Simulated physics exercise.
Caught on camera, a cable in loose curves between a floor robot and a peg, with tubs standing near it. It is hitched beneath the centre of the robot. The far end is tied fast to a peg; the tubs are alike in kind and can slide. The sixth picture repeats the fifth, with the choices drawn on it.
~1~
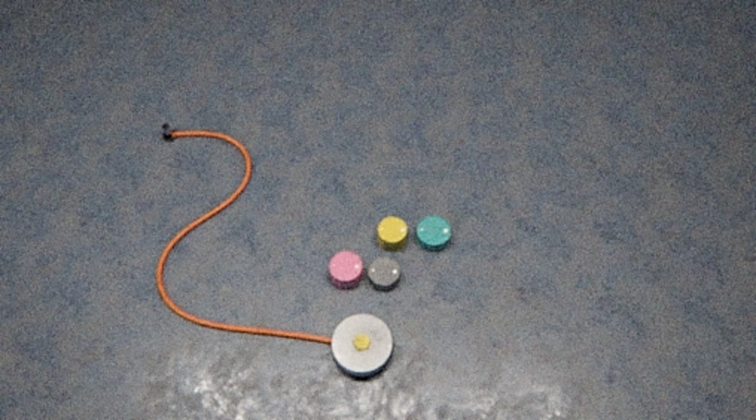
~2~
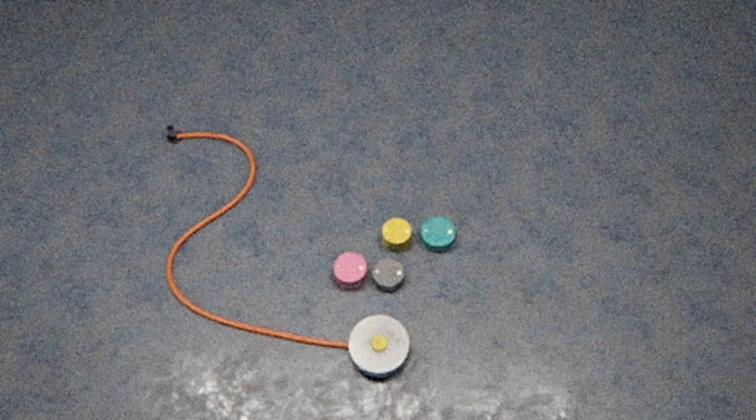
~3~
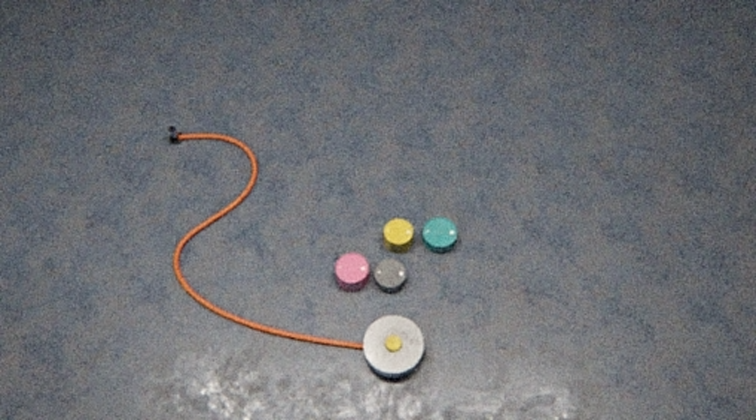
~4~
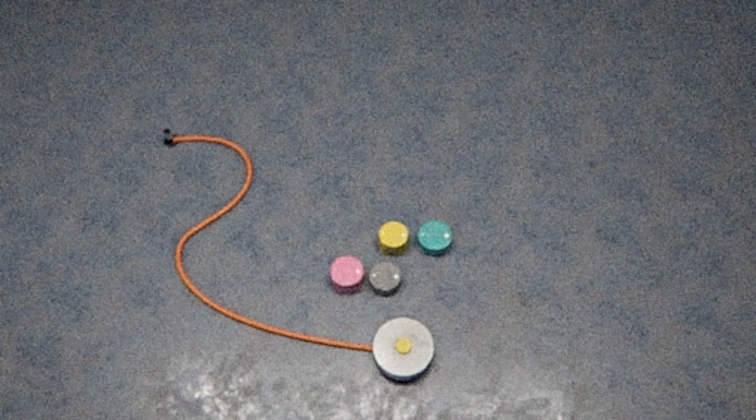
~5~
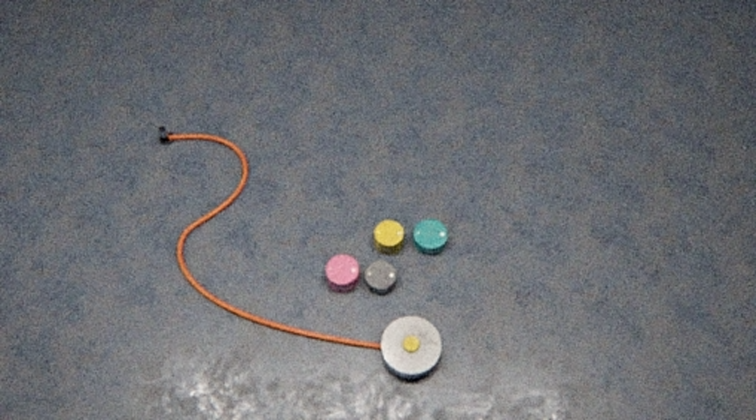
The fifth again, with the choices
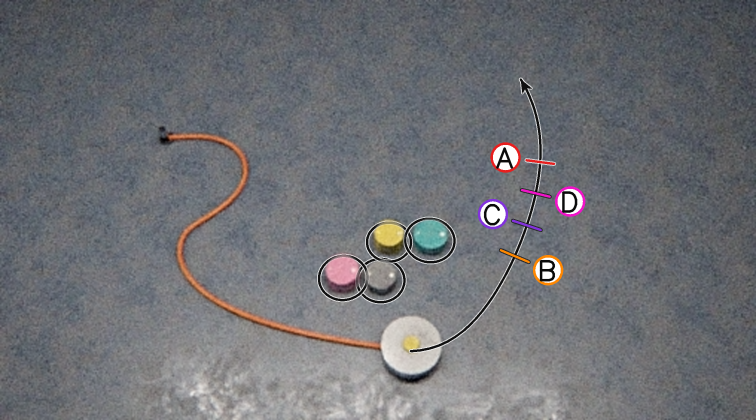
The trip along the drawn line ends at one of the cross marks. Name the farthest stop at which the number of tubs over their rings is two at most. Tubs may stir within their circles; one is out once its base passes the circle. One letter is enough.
The farthest stop within the limit is D.
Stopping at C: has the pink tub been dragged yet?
By then, no.
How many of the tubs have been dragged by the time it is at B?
The count is none.
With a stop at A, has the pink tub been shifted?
By then, yes.
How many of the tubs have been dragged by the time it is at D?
Two.
On the marked copy, A at (540, 162); B at (515, 256); C at (527, 225); D at (536, 193); the route from (411, 351) via (529, 218) to (521, 80).
Taking D. A third of the way, robot (483, 308).
Two thirds of the way, robot (519, 244).
When it is over, robot (537, 188); grey tub (379, 266); pink tub (348, 265); two over the rings.
As for the rest, A has three over the rings; B is within the limit but short; C is within the limit but short.
